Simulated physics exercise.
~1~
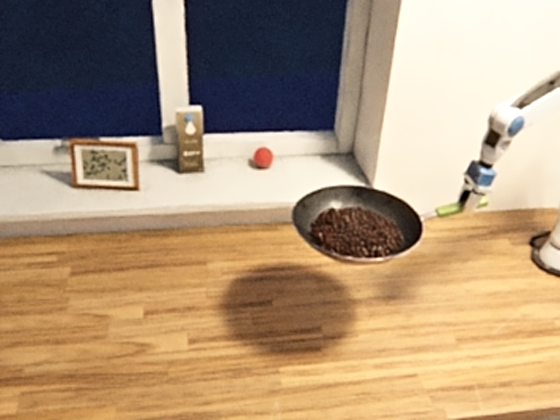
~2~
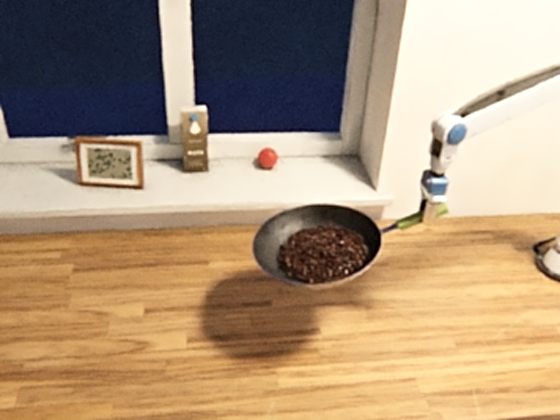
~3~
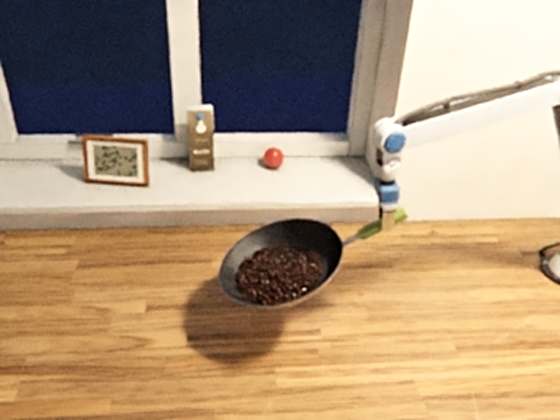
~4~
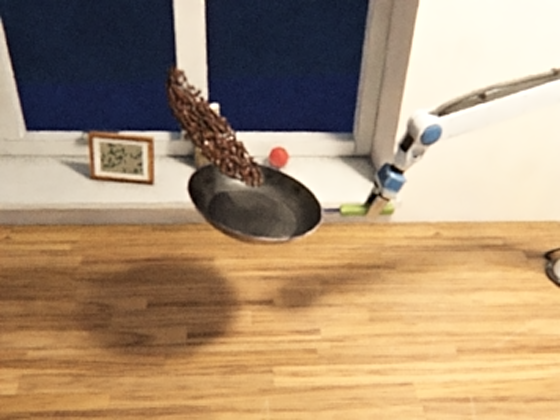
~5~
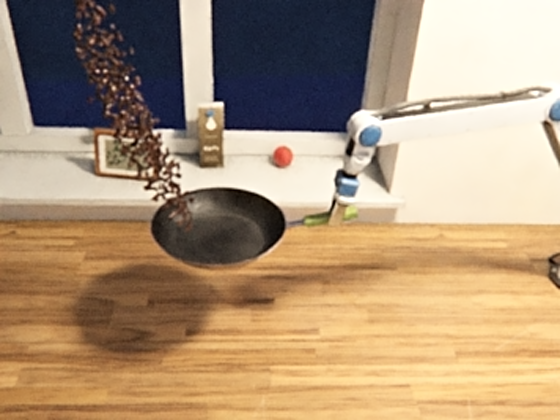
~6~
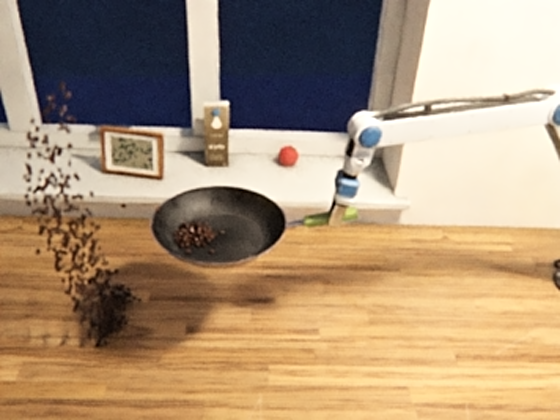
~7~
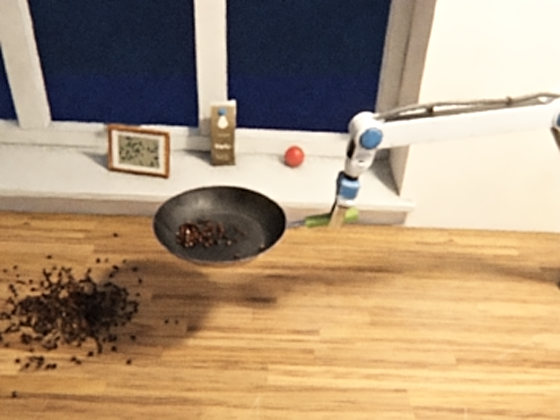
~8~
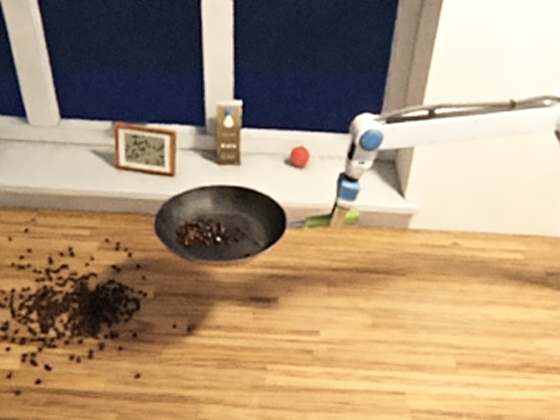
In this clip, a white and blue robotic arm moves a frying pan of dark beans leftward above a wooden surface, then tips it and tosses the beans upward. Most fly left past the pan and scatter across the surface, while a small pile remains in the pan.
